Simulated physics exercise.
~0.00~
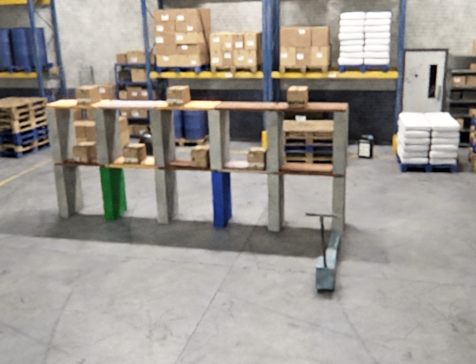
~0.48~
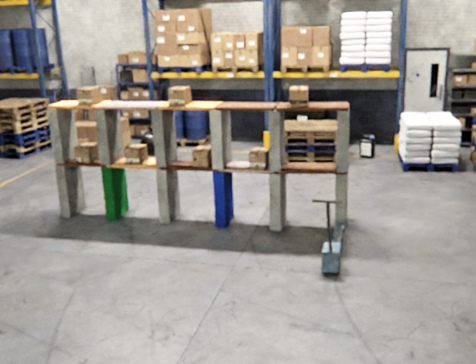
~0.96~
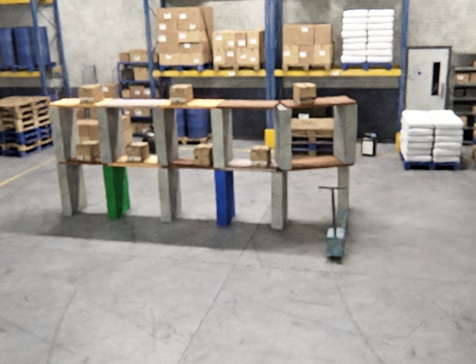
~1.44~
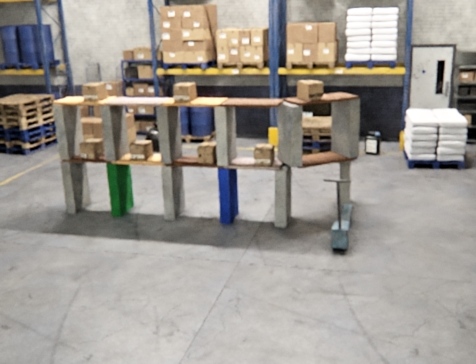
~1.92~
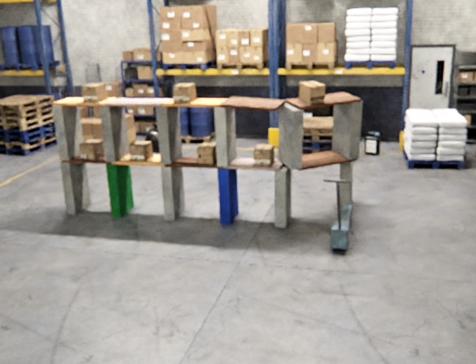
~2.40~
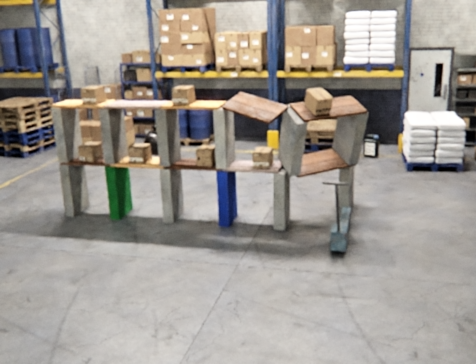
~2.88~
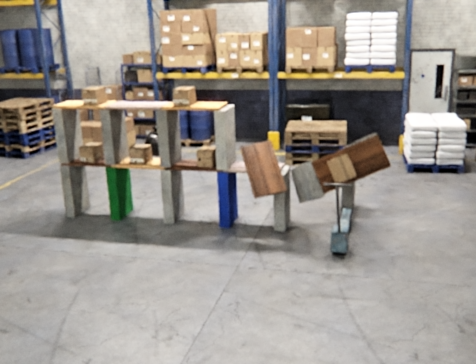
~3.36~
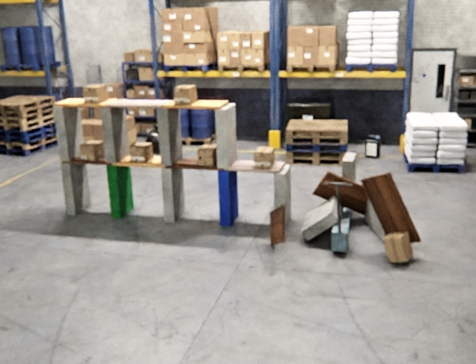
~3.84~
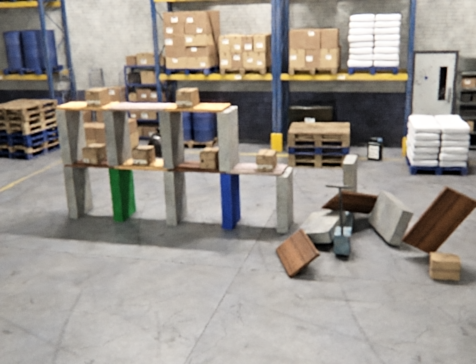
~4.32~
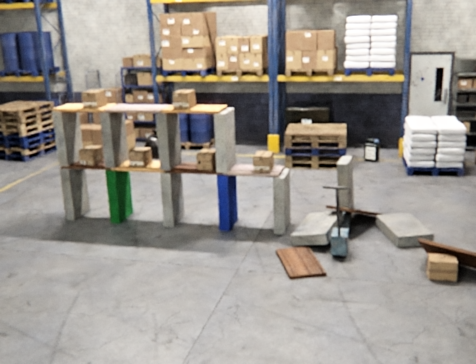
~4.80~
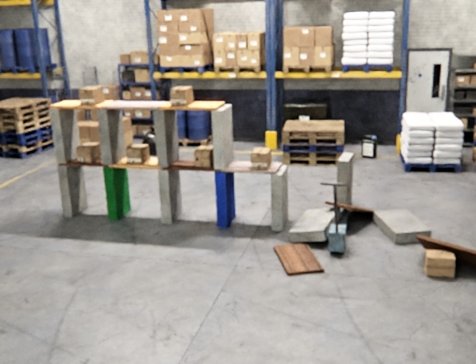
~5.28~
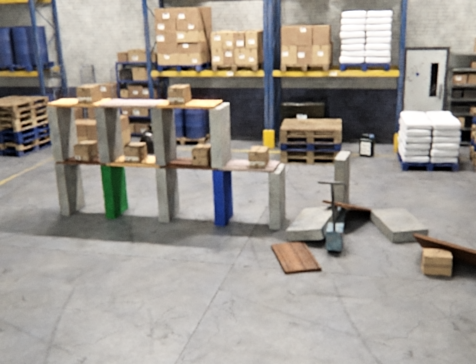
Right end of a two-tier board-and-block shelf collapsing in a warehouse as a jack pushes in, the coloured uprights staying standing.
